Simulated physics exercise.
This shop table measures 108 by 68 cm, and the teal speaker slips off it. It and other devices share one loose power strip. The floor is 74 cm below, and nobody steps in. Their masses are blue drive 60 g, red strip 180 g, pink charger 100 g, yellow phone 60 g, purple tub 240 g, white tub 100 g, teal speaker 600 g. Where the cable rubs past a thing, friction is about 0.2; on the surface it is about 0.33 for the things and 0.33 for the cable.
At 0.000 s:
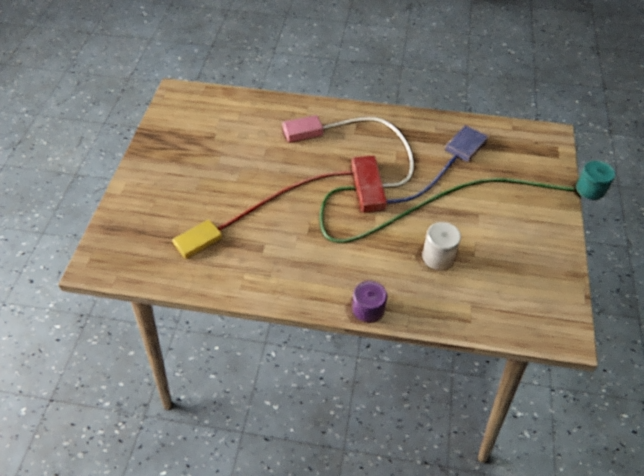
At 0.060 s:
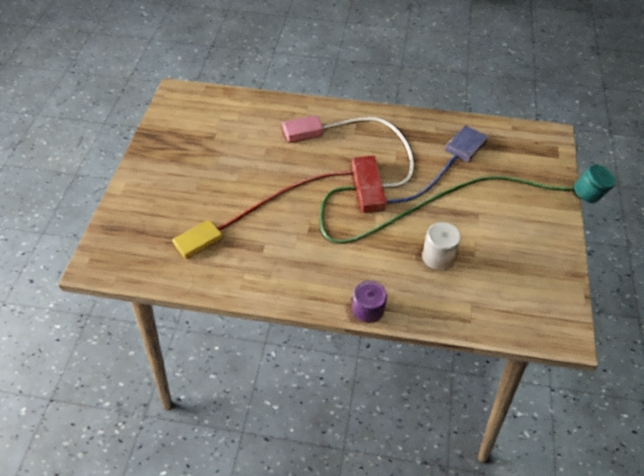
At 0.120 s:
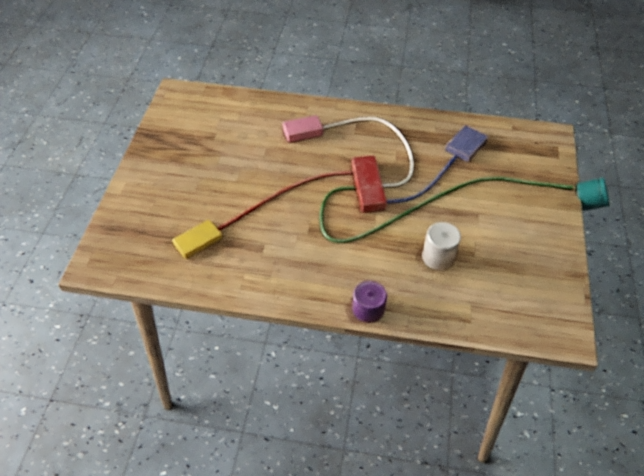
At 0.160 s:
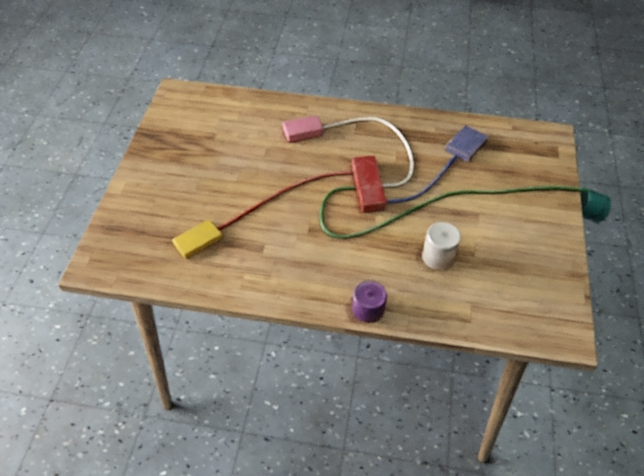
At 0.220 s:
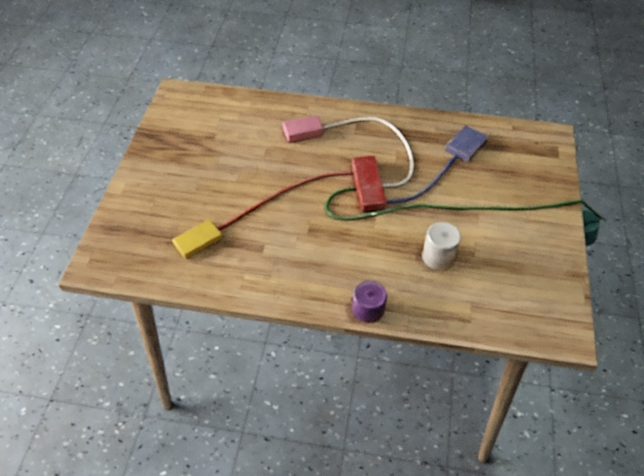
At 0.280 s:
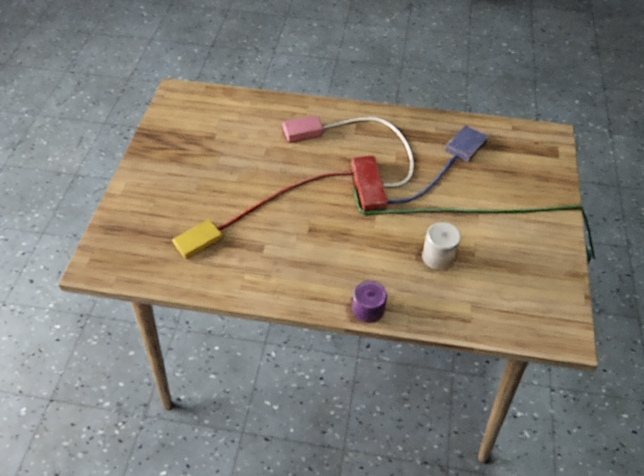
At the start, a teal cylinder on a looping green cable sits at the right edge of a wooden table, among corded blocks and two tubs. It tips over the edge and drops below the tabletop, pulling the cable's loop straight, while the red strip and other items stay still.
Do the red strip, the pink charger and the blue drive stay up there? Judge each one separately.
The red strip comes off; the pink charger comes off; the blue drive comes off.
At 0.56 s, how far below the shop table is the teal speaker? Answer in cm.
I'd put it at about 70 centimetres under.
By 0.6 s, the strip's end of the green cable at (537, 201); red strip 35 cm off its start, pink charger 5 cm off its start, yellow phone 56 cm off its start.
By 0.8 s, the strip has left the top; red strip over the edge, pink charger 54 cm off its start, blue drive 14 cm off its start.
By 1.1 s, the strip has left the top; pink charger over the edge, red strip over the edge, blue drive over the edge.
By 1.4 s, the strip has left the top; pink charger over the edge, blue drive over the edge, red strip over the edge.
By 2.6 s, the strip has left the top; pink charger over the edge, blue drive over the edge, red strip over the edge, yellow phone over the edge.
